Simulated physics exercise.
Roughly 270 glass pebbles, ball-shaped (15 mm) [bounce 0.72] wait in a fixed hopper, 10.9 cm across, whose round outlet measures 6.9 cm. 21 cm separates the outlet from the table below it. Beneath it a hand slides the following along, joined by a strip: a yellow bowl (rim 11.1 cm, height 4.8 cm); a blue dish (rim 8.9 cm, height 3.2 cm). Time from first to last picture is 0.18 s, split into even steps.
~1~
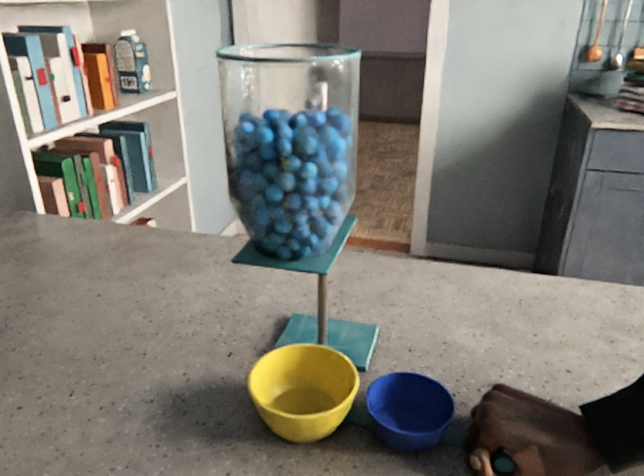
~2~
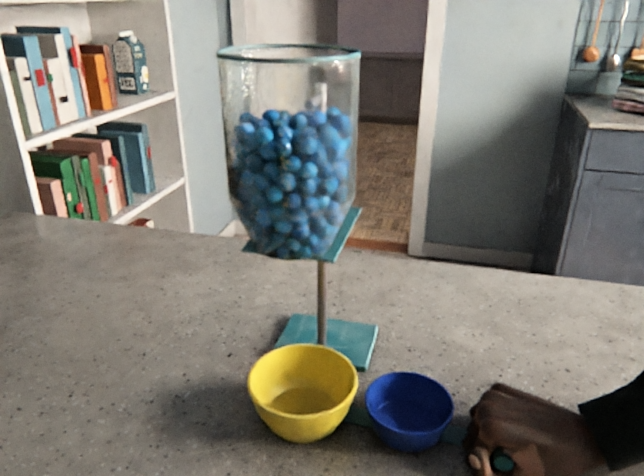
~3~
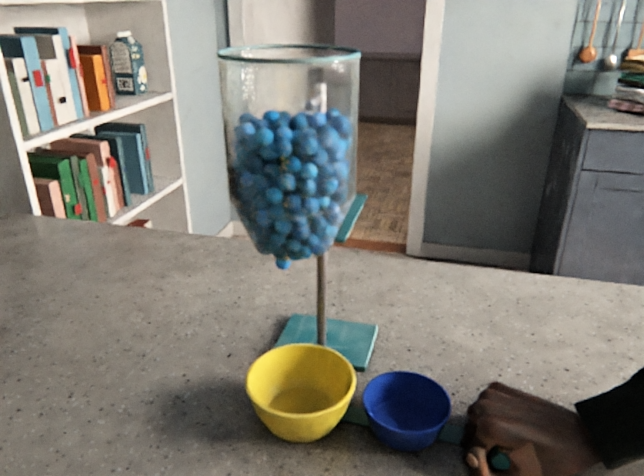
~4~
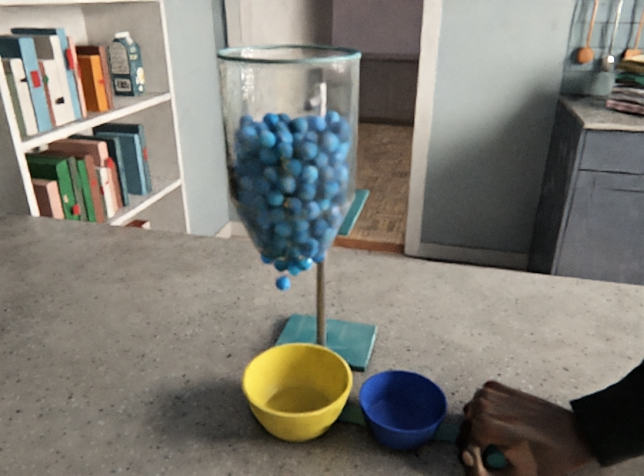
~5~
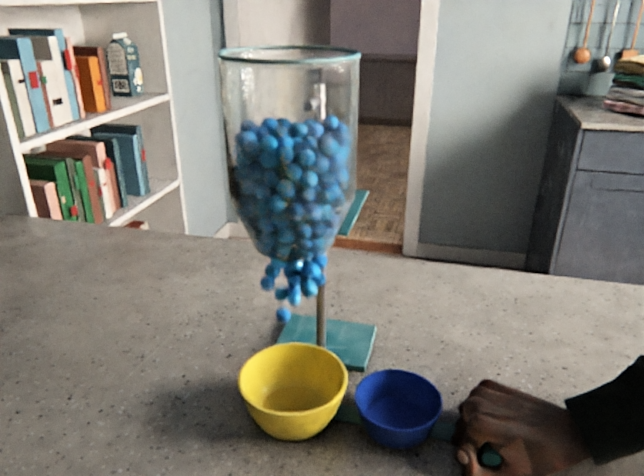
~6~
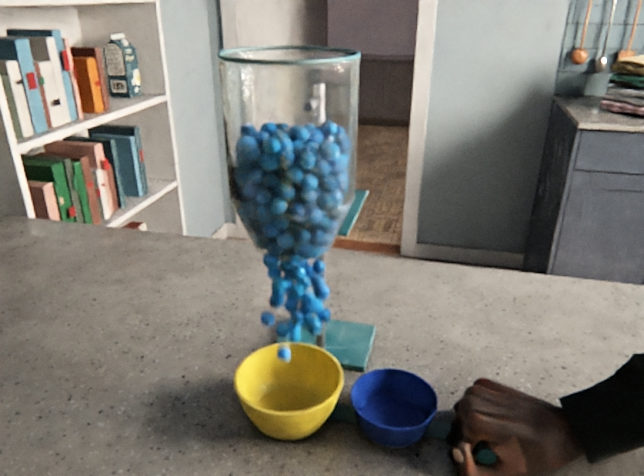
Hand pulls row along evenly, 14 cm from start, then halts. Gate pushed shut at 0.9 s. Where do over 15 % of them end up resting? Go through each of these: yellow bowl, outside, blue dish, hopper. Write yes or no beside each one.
Yellow bowl yes, outside yes, blue dish yes, hopper no.
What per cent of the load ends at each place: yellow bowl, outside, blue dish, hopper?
In per cent: Yellow bowl 40; outside 35; blue dish 25; hopper 0.
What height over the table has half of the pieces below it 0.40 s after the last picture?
Some 6 cm.
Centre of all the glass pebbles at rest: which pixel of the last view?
About (207, 377).
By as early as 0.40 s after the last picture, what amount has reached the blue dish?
The share there at that time comes to around 10 per cent.
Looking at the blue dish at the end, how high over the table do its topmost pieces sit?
Roughly 5.5 cm.
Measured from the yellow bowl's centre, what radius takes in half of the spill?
Distance: Close to 46 cm.
Then, 0.40 s after the last picture, yellow bowl 40 %, outside 5 %, blue dish 10 %, hopper 25 %, in the air 20 %; middle of all pieces on or above the table near (282, 335).
Then, 0.74 s after the last picture, yellow bowl 45 %, outside 30 %, blue dish 25 %; middle of all pieces on or above the table near (267, 388).
Then, 1.06 s after the last picture, yellow bowl 40 %, outside 35 %, blue dish 25 %; middle of all pieces on or above the table near (251, 387).
Then, 1.35 s after the last picture, yellow bowl 40 %, outside 35 %, blue dish 25 %; middle of all pieces on or above the table near (252, 380).
In the end, yellow bowl 40 %, outside 35 %, blue dish 25 %, hopper 0 %.
